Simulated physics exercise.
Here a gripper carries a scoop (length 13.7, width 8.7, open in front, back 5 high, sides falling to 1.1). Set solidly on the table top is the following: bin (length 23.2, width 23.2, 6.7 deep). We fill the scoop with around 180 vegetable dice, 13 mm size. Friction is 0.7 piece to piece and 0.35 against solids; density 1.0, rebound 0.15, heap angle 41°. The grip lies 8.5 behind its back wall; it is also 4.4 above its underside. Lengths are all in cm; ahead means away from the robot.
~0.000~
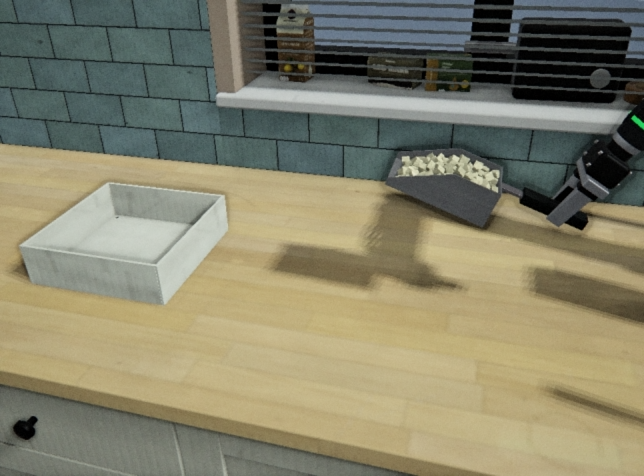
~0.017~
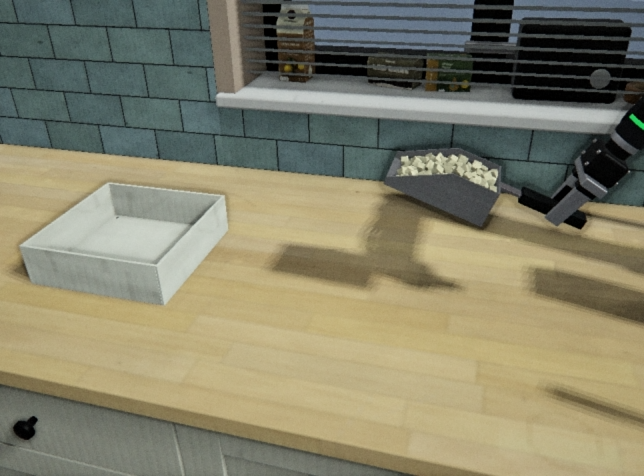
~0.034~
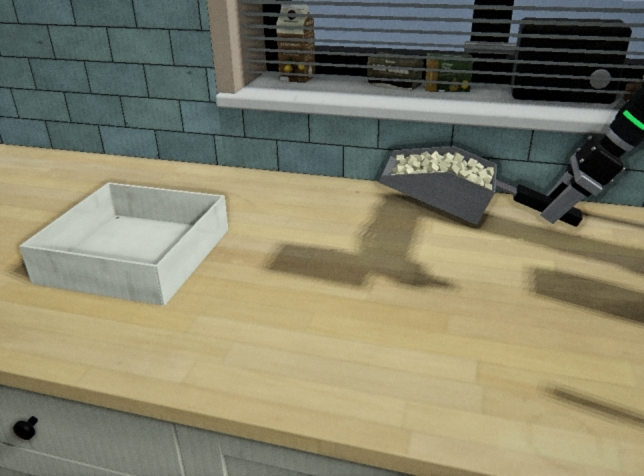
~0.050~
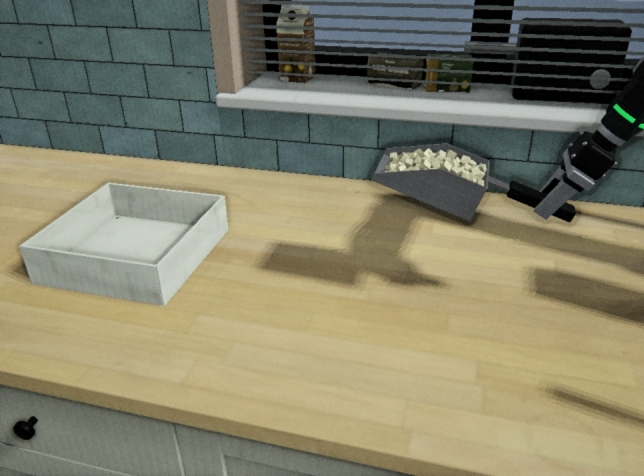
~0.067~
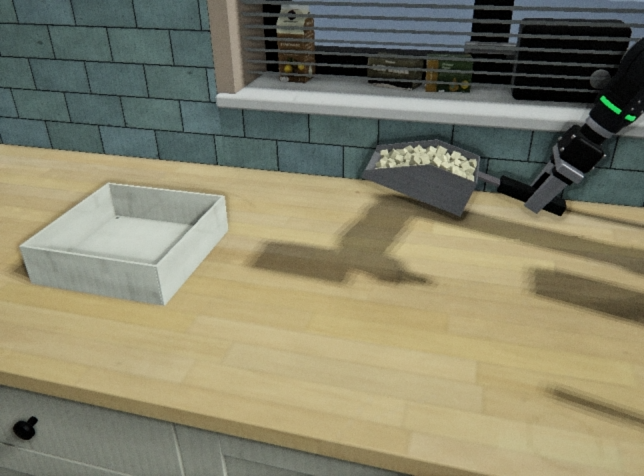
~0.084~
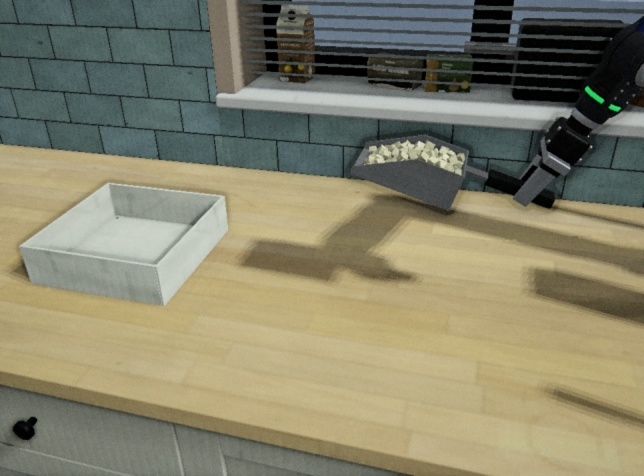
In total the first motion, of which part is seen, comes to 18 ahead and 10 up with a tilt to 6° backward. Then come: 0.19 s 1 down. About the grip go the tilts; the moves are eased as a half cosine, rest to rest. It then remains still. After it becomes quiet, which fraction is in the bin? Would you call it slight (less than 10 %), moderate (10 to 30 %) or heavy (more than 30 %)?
I would call it moderate.
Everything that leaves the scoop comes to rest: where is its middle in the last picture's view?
Near (210, 263).
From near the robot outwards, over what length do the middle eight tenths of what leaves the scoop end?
It spans some 18 centimetres.
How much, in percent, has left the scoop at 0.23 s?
By then near 0 % is out.
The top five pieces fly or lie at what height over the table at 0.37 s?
Roughly 28 centimetres, give or take.
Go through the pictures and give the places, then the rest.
In the first picture, scoop floor at (447, 192), tilted 20° backward; upper third of the load around (439, 171), from x 400 to 495, top at y 160; 185 on the scoop.
In the second picture, scoop floor at (445, 192), tilted 20° backward; upper third of the load around (439, 171), from x 395 to 495, top at y 160.
In the third picture, scoop floor at (441, 190), tilted 19° backward; upper third of the load around (437, 169), from x 395 to 490, top at y 155.
In the fourth picture, scoop floor at (434, 187), tilted 19° backward; upper third of the load around (431, 166), from x 385 to 480, top at y 155.
In the fifth picture, scoop floor at (425, 184), tilted 18° backward; upper third of the load around (424, 163), from x 375 to 475, top at y 150.
In the sixth picture, scoop floor at (414, 179), tilted 16° backward; upper third of the load around (413, 158), from x 365 to 460, top at y 145; 185 on the scoop.
By 0.23 s, tilted 6° backward, highest piece 28 above the table; 185 on the scoop.
By 0.37 s, tilted 6° backward, highest piece 28 above the table; 105 on the scoop, 80 in flight or on a rim.
By 0.64 s, tilted 6° backward, highest piece 27 above the table; 81 on the scoop, 67 on the table or floor, 30 in the bin, 7 in flight or on a rim.
By 1.69 s, tilted 6° backward, highest piece 27 above the table; 81 on the scoop, 74 on the table or floor, 30 in the bin.
Final count, 81 on the scoop, 74 on the table or floor, 30 in the bin. That is 16 % in the bin.
